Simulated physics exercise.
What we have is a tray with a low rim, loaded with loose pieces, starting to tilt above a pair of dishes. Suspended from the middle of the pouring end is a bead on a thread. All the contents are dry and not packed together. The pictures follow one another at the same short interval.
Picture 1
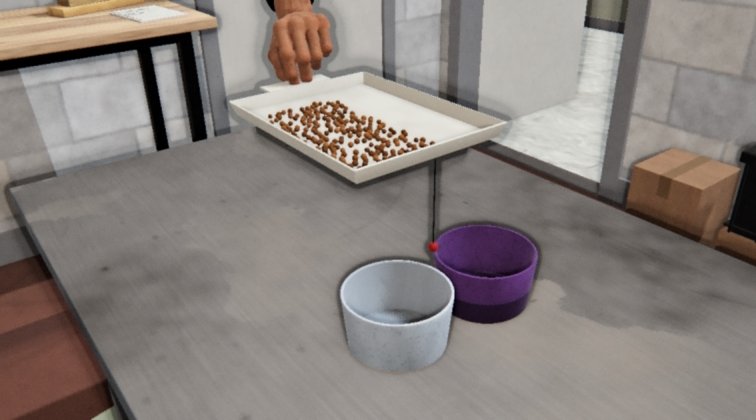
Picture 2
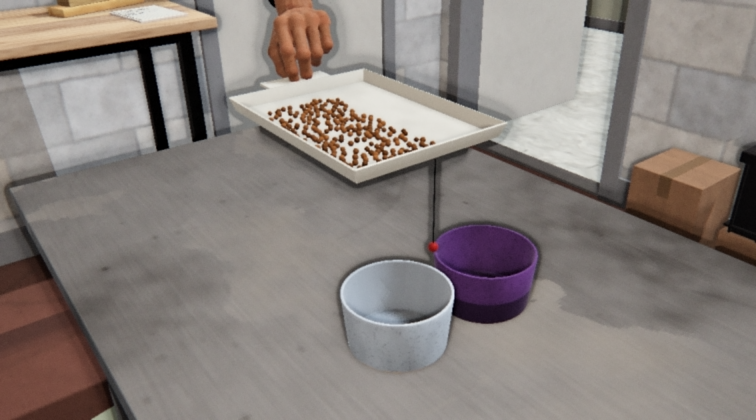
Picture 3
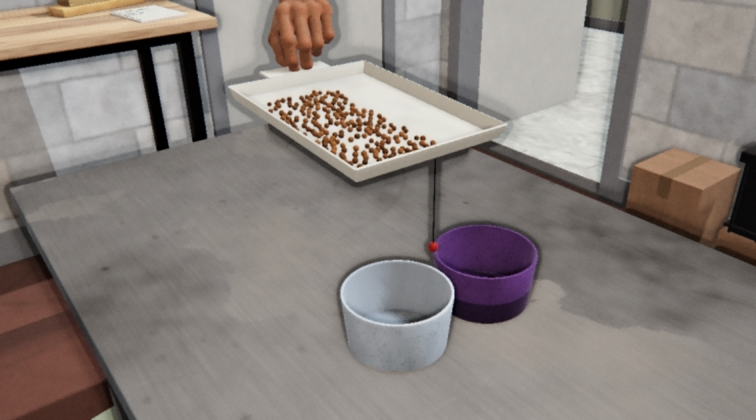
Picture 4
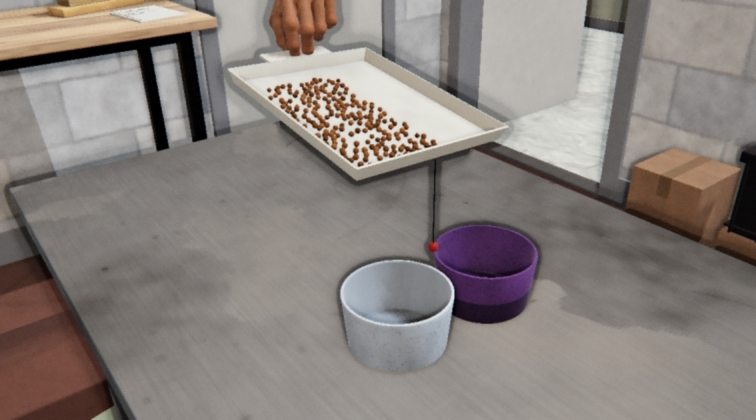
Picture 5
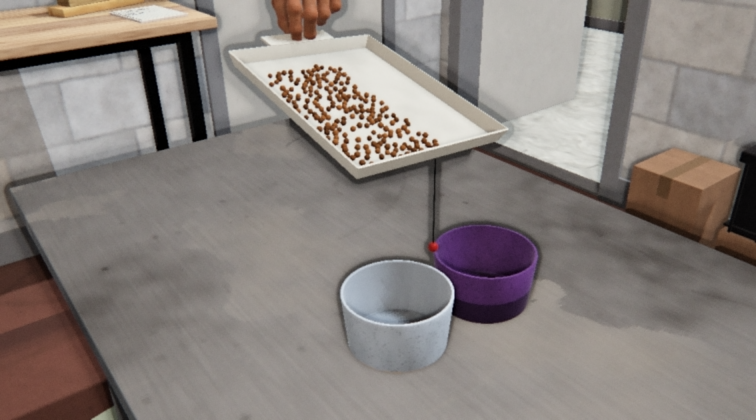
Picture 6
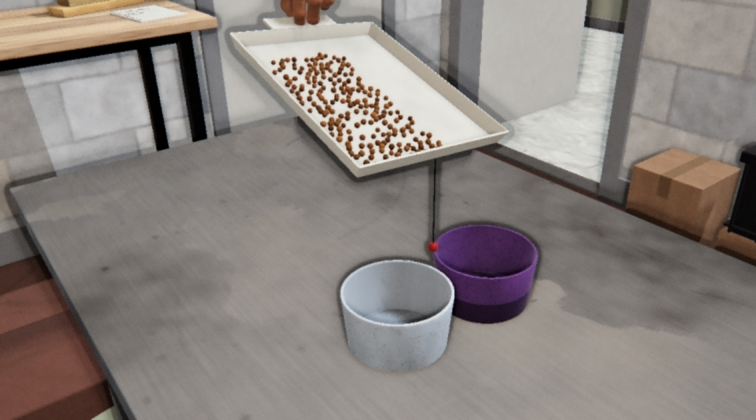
A white tray of small brown balls, held by a hand at its far edge, started nearly level above a pale dish and a purple one, then gradually tilted as its far side rose.
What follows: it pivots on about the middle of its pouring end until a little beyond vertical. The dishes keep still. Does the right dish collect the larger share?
Yes, the right dish gets more.
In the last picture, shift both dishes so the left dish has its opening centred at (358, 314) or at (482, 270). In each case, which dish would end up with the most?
The first time the right-side one comes out ahead, the second time the left-side one.
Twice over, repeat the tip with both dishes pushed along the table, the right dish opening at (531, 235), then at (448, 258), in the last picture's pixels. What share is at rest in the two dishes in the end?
First about 90, then 60 per cent.
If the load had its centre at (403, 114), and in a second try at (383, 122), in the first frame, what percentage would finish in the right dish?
First case: Close to 90 %; second case: Close to 90 %.
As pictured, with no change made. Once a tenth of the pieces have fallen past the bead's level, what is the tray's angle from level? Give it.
That happens at around 70°.
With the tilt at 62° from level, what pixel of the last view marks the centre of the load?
About (449, 147).
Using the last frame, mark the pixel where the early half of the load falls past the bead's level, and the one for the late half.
It goes through near (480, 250) first, then near (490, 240).
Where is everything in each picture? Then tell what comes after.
In the first frame, corners of the pouring end near (356, 167) and (499, 122), level; middle of the load near (348, 131), cereal balls; left dish near (433, 339); right dish near (521, 292); bead on its thread near (433, 247).
In the second frame, corners of the pouring end near (356, 167) and (499, 122), level; middle of the load near (347, 129).
In the third frame, corners of the pouring end near (357, 166) and (500, 123), tipped barely, lowest at the right corner; middle of the load near (348, 124).
In the fourth frame, corners of the pouring end near (358, 165) and (501, 125), tipped a little, lowest at the right corner; middle of the load near (348, 117).
In the fifth frame, corners of the pouring end near (360, 164) and (501, 127), tipped a little, lowest at the right corner; middle of the load near (350, 109).
In the sixth frame, corners of the pouring end near (361, 163) and (502, 129), tipped clearly, lowest at the right corner; middle of the load near (354, 104), near a quarter on the move; left dish near (433, 339); right dish near (521, 292).
Shortly afterwards, tray tipped steeply; the bulk on the tray; only a few in the right dish; only a few outside both; a little in the air.
Next, tray tipped past a quarter turn; a little on the tray; a little in the left dish; near half in the right dish; a little outside both; near a third in the air.
Some moments later, tray tipped past a quarter turn; a little in the left dish; the bulk in the right dish; near a quarter outside both.
In the end, tray tipped past a quarter turn; a little in the left dish; the bulk in the right dish; near a quarter outside both.
